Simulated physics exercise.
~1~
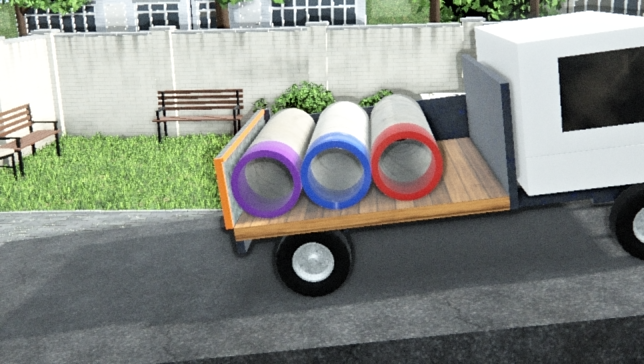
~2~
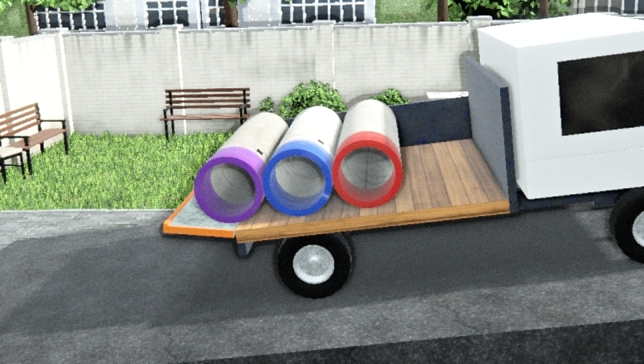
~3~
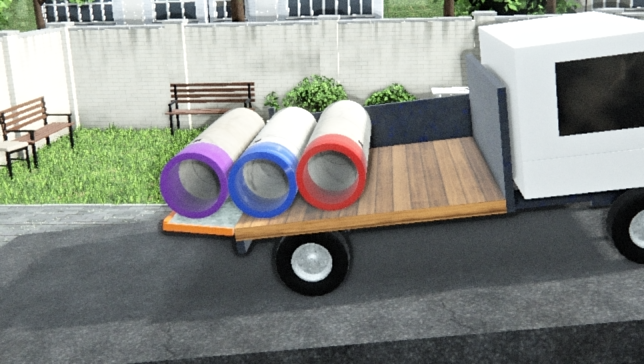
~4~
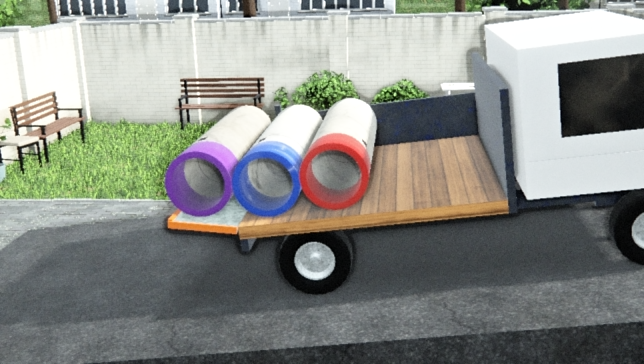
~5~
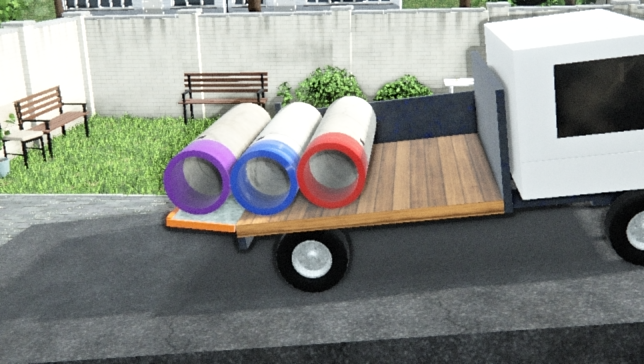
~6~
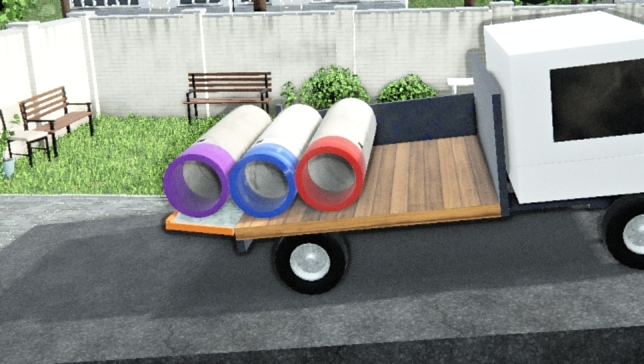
A truck's tailgate drops and three colour-ringed pipes roll left, stopping before any fall off.
